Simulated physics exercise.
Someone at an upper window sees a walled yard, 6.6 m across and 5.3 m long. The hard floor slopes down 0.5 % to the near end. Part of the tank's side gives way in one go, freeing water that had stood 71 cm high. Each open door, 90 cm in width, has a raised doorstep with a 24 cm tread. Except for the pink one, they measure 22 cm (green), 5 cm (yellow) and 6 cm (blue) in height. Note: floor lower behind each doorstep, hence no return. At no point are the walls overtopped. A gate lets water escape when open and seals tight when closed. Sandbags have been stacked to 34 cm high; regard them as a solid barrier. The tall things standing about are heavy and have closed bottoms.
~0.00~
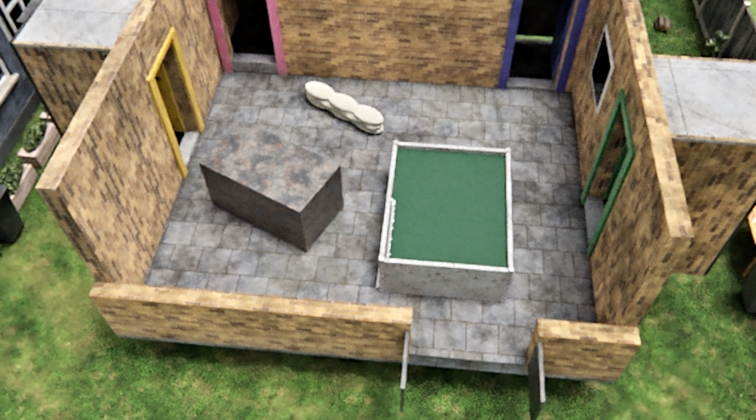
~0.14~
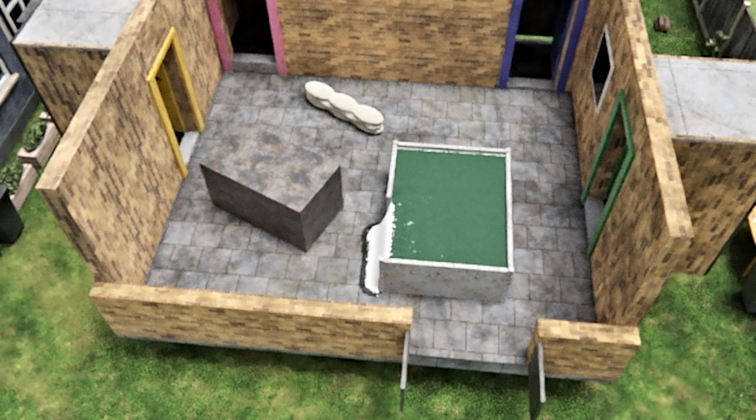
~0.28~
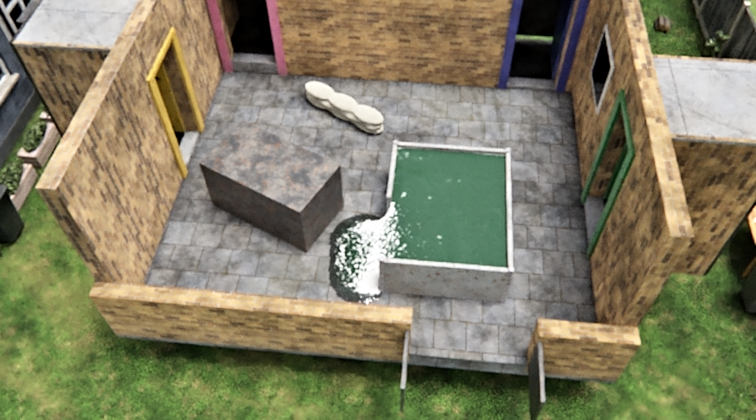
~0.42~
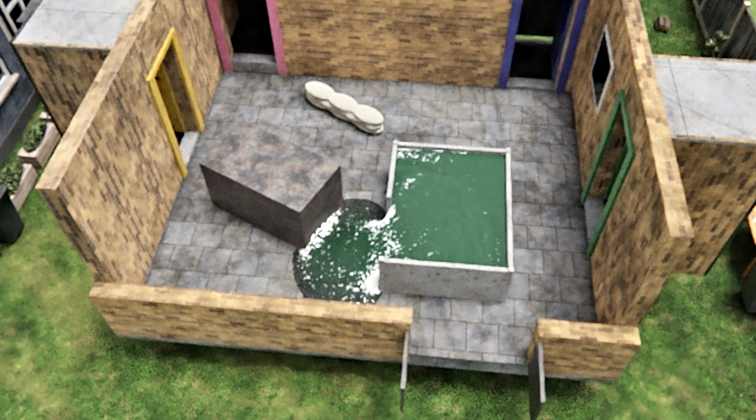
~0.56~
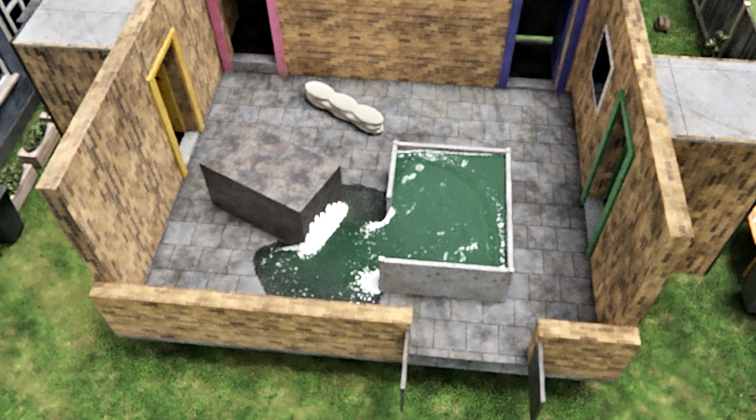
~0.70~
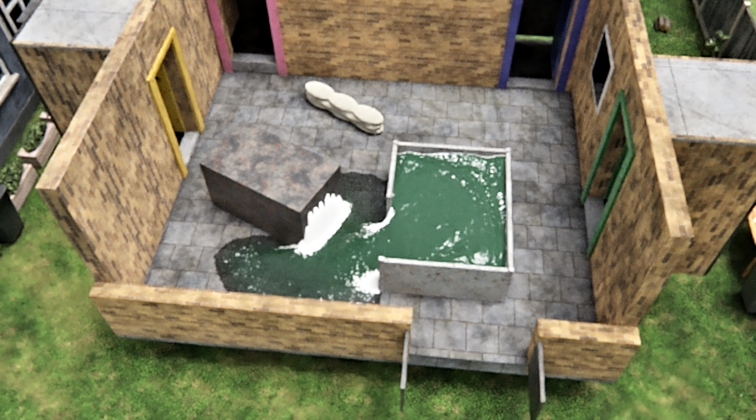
At first a white-walled tank of green water stands still in a walled yard, beside a large brown block. Then the tank's left side opens and water gushes onto the grey paving, foaming white against the block. The dark green pool widens leftward along the near wall, while the tank's surface ripples.
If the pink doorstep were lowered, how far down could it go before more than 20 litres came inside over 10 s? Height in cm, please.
Down to about 20 cm.
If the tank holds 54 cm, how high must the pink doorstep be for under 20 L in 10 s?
Around 13.5 cm high.
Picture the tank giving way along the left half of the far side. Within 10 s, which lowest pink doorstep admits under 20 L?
At least roughly 13.0 centimetres tall.
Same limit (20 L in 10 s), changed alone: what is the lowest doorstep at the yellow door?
For the yellow door, about 7.0 cm.
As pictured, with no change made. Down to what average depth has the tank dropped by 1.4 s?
It averages roughly 47 centimetres.
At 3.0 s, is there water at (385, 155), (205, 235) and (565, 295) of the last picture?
Listed order - soaked through, soaked through, unwetted.
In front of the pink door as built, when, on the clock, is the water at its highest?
Roughly 3.8 s.
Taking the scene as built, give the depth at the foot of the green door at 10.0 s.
Roughly 7.0 cm deep.
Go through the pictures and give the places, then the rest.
The tank at (448, 205) is whole and still, 71 cm deep; the pink door at (247, 29) is dry, in the first frame.
The gap is at (387, 247), the front 0.4 m out at (367, 235); the back of the tank holds 71 cm, in the second frame.
The front is at (335, 239), 0.8 m from the gap at (387, 249); 0.9 m2 of floor is wet, 71 cm left at the back, in the third frame.
The front is at (299, 266), 1.3 m from the gap at (387, 250); 1.9 m2 of floor is wet, 70 cm left at the back, in the fourth frame.
The front is at (260, 259), 1.9 m from the gap at (387, 250); 2.9 m2 of floor is wet, 66 cm left at the back, in the fifth frame.
The gap is at (387, 250), the front 2.5 m out at (222, 256); the back of the tank holds 59 cm; the pink door at (247, 29), 4.9 m from the gap, is still 3.1 m from the nearest water, in the sixth frame.
After 1.4 s water covers 25 % of the floor, deepest (64 cm) near (134, 313); it has not reached the pink door.
After 3.0 s water covers 50 % of the floor, deepest (36 cm) near (134, 313); it has not reached the pink door.
After 10.0 s water covers 95 % of the floor, deepest (16 cm) near (345, 332); 9 cm at the pink door, 5 litres in over its 24 cm doorstep.
At the pink door as built, the water arrived by 3.4 s and peaked near 27 cm at 3.8 s.
With a doorstep of 18.5 cm, 29 litres would have come in within the 10 s; with 21.5 cm, 12 litres. So under 20 litres takes about 20 cm.
